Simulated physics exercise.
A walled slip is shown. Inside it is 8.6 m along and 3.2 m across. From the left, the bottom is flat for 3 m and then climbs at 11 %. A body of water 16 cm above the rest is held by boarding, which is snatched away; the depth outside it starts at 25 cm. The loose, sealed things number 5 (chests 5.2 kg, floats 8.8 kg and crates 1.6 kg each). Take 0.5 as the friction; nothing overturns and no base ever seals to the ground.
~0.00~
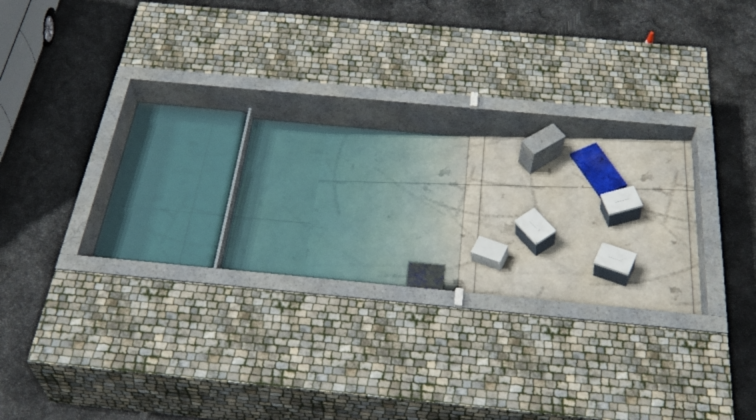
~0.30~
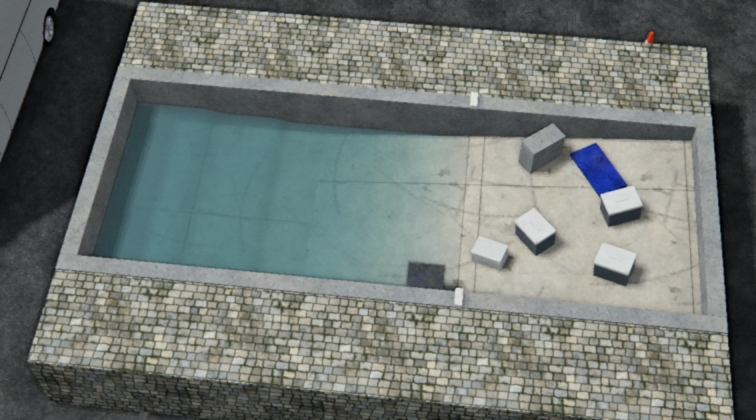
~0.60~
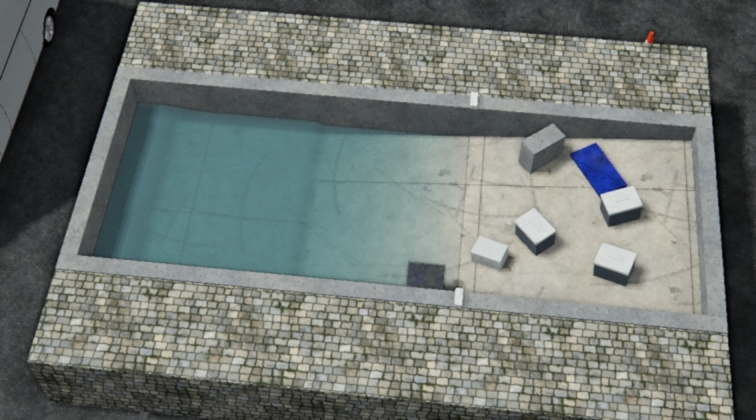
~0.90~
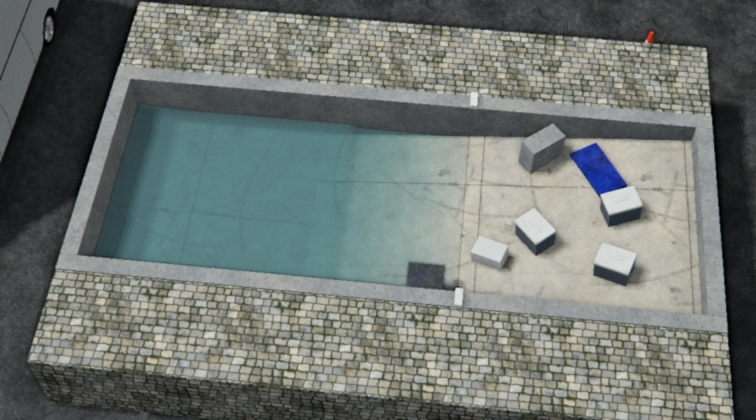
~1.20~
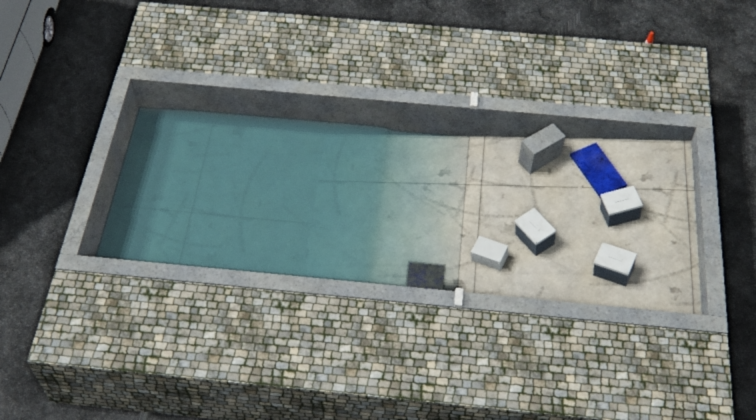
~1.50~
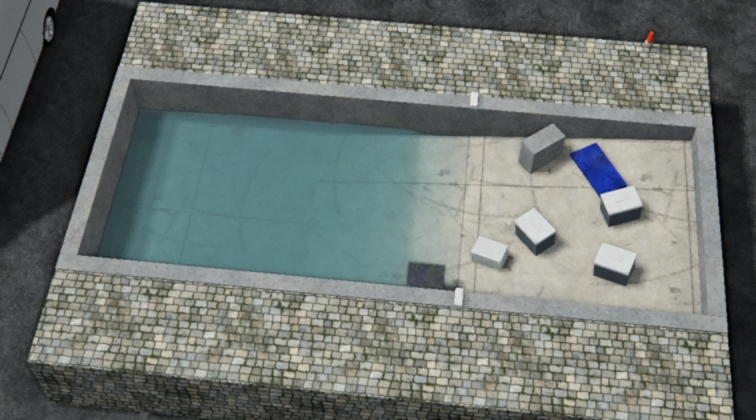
A thin barrier standing in the pool's teal water vanished, and a faint edge in the water crept rightward toward the shallow part, while the pale blocks and blue mat stayed still.
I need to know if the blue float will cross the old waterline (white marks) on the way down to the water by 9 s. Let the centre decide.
It fails.
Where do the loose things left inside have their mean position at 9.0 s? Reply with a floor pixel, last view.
Centred roughly on (512, 218).
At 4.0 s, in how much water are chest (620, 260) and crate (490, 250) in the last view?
Depth approx. 0 cm / 4 cm.
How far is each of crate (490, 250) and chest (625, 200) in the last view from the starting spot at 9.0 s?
Shifts: 150 cm / 0 cm.
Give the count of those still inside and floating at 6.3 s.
2.
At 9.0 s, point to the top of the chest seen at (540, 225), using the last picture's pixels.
Near (355, 172).
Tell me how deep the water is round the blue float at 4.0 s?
The depth there is around 1 cm.
After 2.1 s the blue float is near (599, 169), 0.0 m from its start, aground; 0 of 5 are over the mark; 0 afloat.
After 4.0 s the blue float is near (599, 169), 0.0 m from its start, aground; 0 of 5 are over the mark; 1 afloat.
After 6.3 s the blue float is near (599, 169), 0.0 m from its start, aground; 1 of 5 are over the mark; 2 afloat.
After 9.0 s the blue float is near (599, 169), 0.0 m from its start, aground; 2 of 5 are over the mark; 2 afloat.
